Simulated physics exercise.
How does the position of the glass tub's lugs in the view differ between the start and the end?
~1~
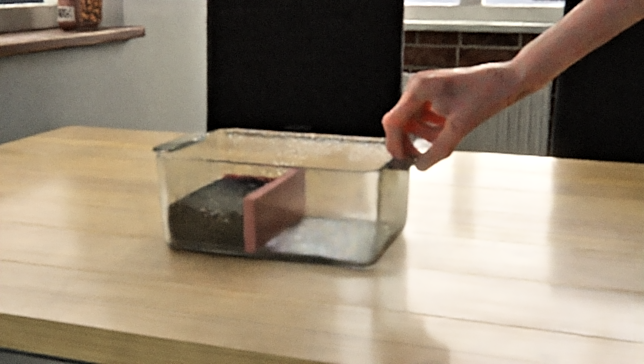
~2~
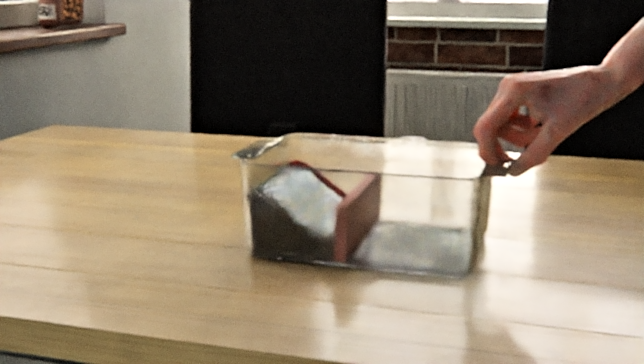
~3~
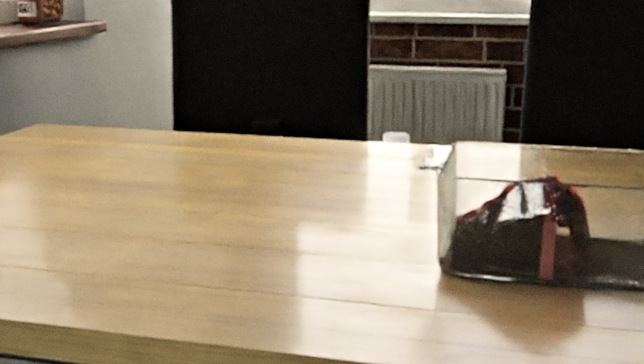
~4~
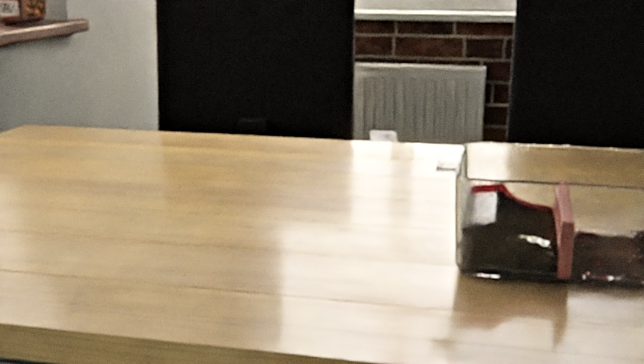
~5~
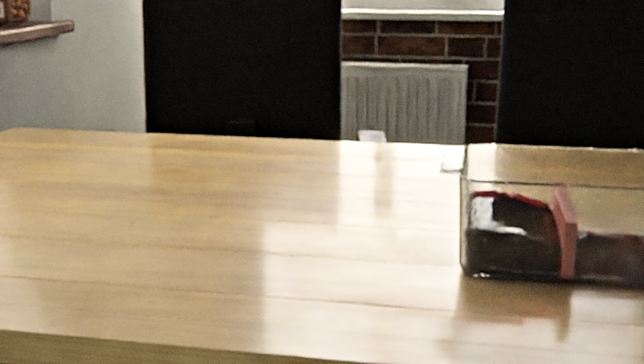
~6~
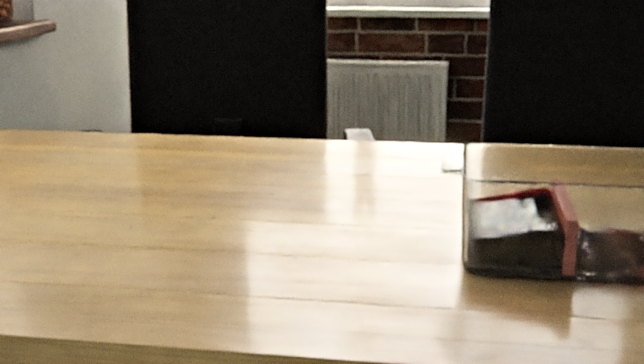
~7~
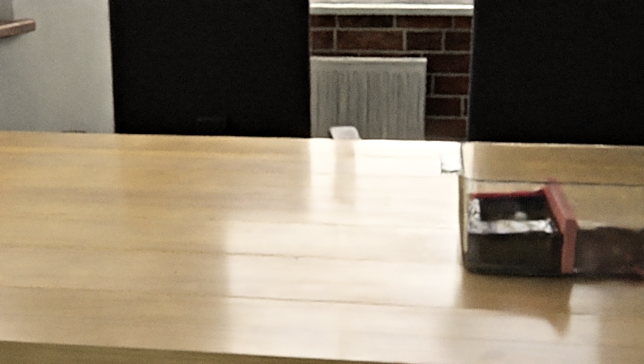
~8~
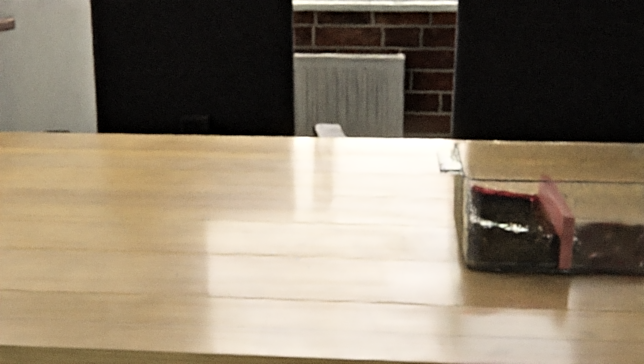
At the start the lugs are around the middle of the view, while at the end they are well over to the right, with only the left one still in sight.
